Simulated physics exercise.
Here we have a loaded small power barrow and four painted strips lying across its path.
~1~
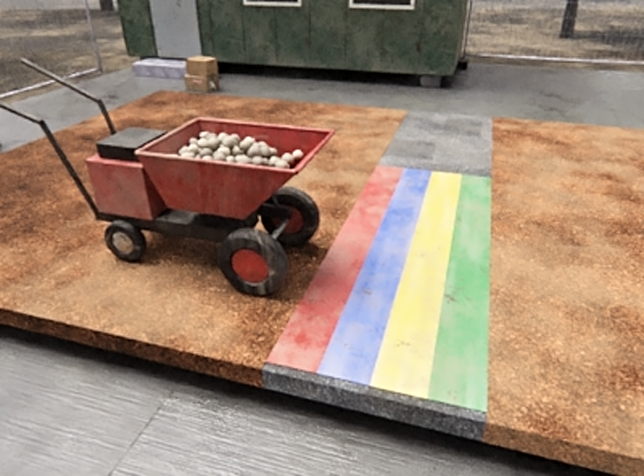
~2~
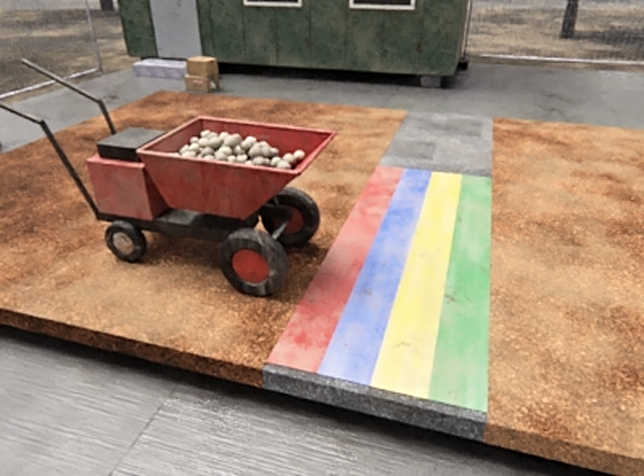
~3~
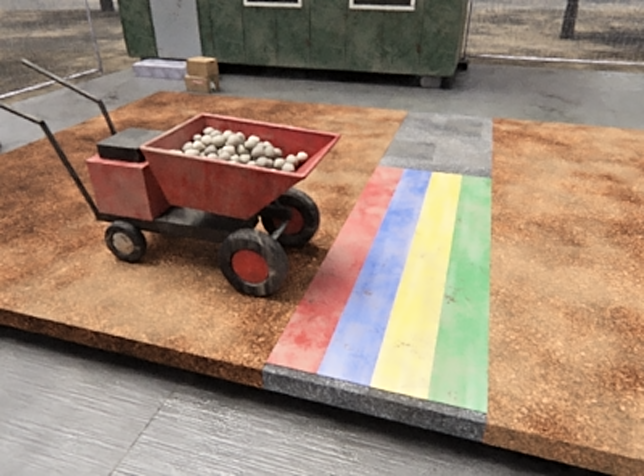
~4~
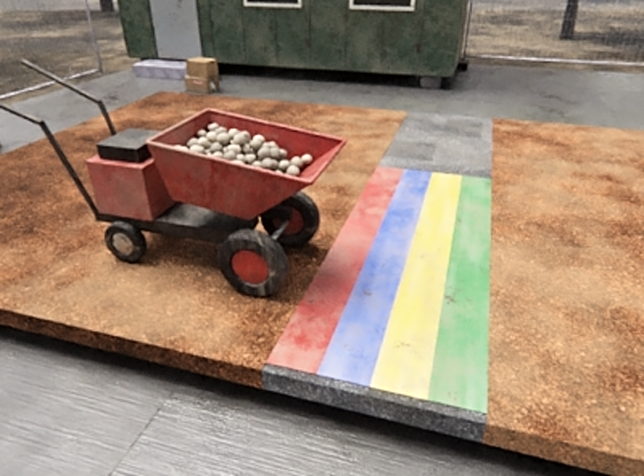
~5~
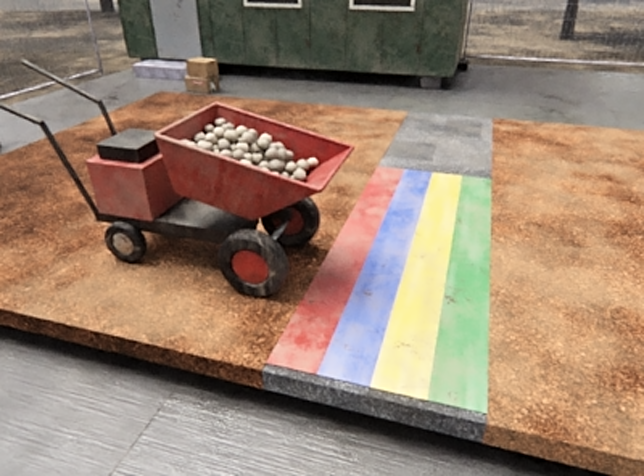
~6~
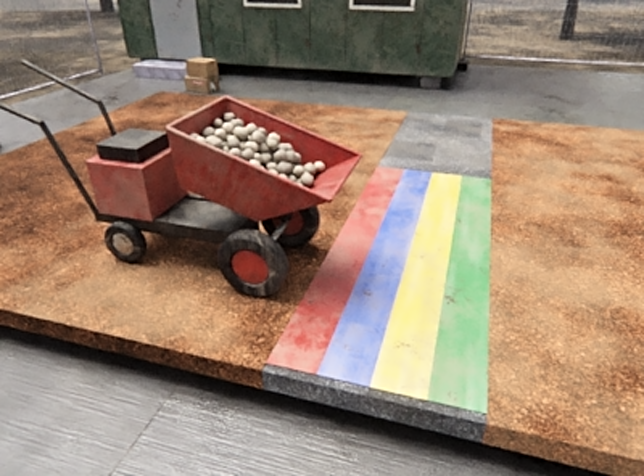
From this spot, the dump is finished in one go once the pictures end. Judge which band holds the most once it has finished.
Most on it: Yellow.
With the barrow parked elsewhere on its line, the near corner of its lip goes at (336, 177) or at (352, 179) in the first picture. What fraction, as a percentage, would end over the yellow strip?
About 20 per cent for the first spot and about 10 per cent for the second.
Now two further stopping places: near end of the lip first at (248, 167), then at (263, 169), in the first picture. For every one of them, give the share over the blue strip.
About 30 percent at the first place and about 30 percent at the second.
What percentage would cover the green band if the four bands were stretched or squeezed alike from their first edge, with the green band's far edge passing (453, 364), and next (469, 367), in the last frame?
Near 20 and 20 in a hundred.
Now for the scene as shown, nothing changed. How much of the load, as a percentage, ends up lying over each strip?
So the red strip ends with 0 %, the blue strip with 15 %, the yellow strip with 30 % and the green strip with 20 %.
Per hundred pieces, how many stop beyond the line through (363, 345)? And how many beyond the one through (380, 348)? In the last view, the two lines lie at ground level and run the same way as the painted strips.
Around 70 percent for the first and 70 percent for the second.
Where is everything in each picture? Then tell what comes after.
The first picture shows lip of the skip at (296, 173), level; top of the load at (218, 157), river pebbles; red strip at (310, 328); blue strip at (358, 338); yellow strip at (408, 348); green strip at (460, 359).
The second picture shows lip of the skip at (298, 174), level; top of the load at (219, 156).
The third picture shows lip of the skip at (303, 177), tipped barely; top of the load at (222, 155).
The fourth picture shows lip of the skip at (311, 183), tipped a little; top of the load at (217, 148).
The fifth picture shows lip of the skip at (320, 191), tipped a little; top of the load at (224, 145).
The sixth picture shows lip of the skip at (330, 201), tipped clearly; top of the load at (222, 147); red strip at (310, 329); blue strip at (358, 339); yellow strip at (408, 350); green strip at (461, 360).
Soon after the last picture, skip tipped steeply; all in the skip.
A little later, skip tipped right over; most in the skip; a small part over the blue strip; a small part over the yellow strip; a stray few over the green strip.
Later still, skip tipped right over; about a quarter in the skip; a small part over the blue strip; about a third over the yellow strip; about a quarter over the green strip; a small part off the paint.
By the end, skip tipped right over; about a quarter in the skip; a stray few over the red strip; a small part over the blue strip; about a quarter over the yellow strip; about a quarter over the green strip; about a quarter off the paint.
